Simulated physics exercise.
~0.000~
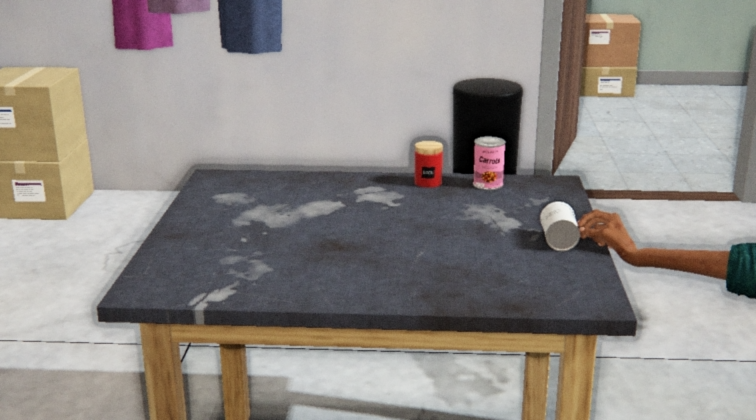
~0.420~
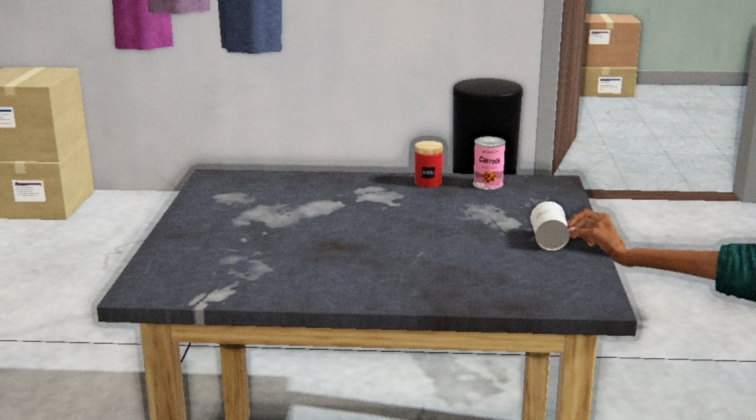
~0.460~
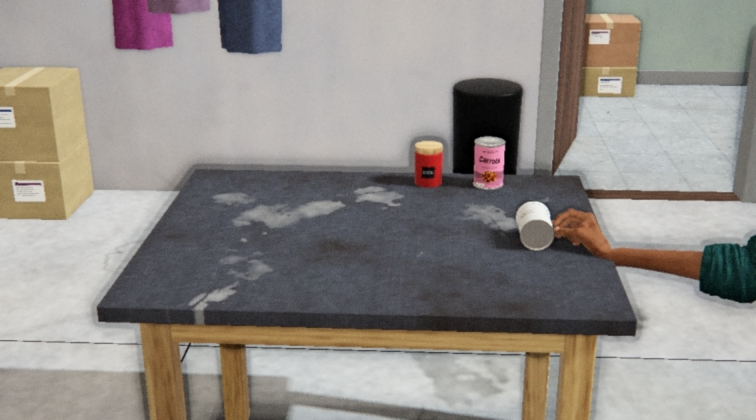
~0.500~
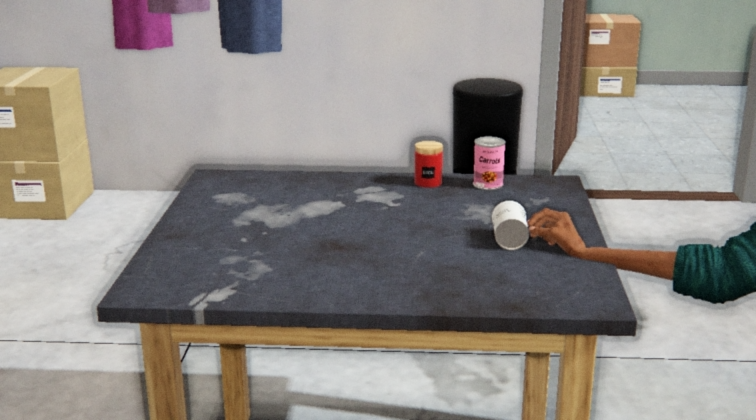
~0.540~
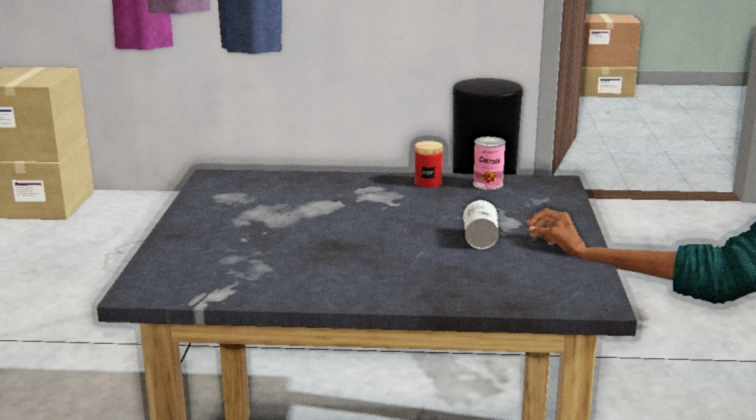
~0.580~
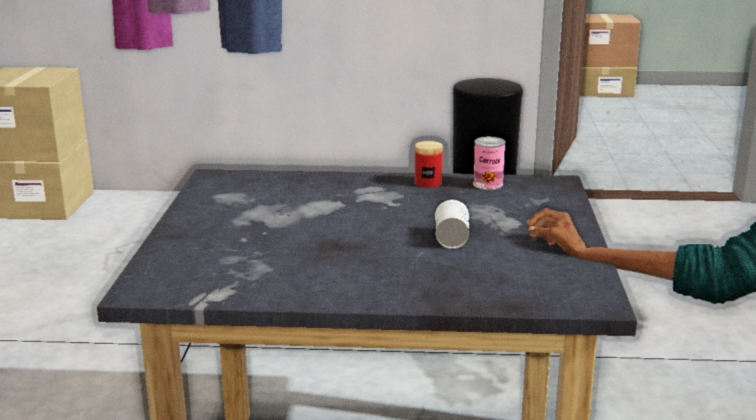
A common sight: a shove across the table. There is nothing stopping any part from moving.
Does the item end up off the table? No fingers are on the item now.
Yes, I predict it will be down off the table.
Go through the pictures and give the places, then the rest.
In the first picture, under the hand; white tin (560, 227).
In the second picture, under the hand; white tin (550, 226).
In the third picture, under the hand; white tin (535, 226).
In the fourth picture, white tin (510, 226).
In the fifth picture, white tin (481, 225) shifted about its own width.
In the sixth picture, white tin (452, 224) shifted well along.
After 0.98 s, white tin shifted well along near (179, 219).
After 1.48 s, white tin now off the table.
In the end (1.9 s), off the table, white tin.
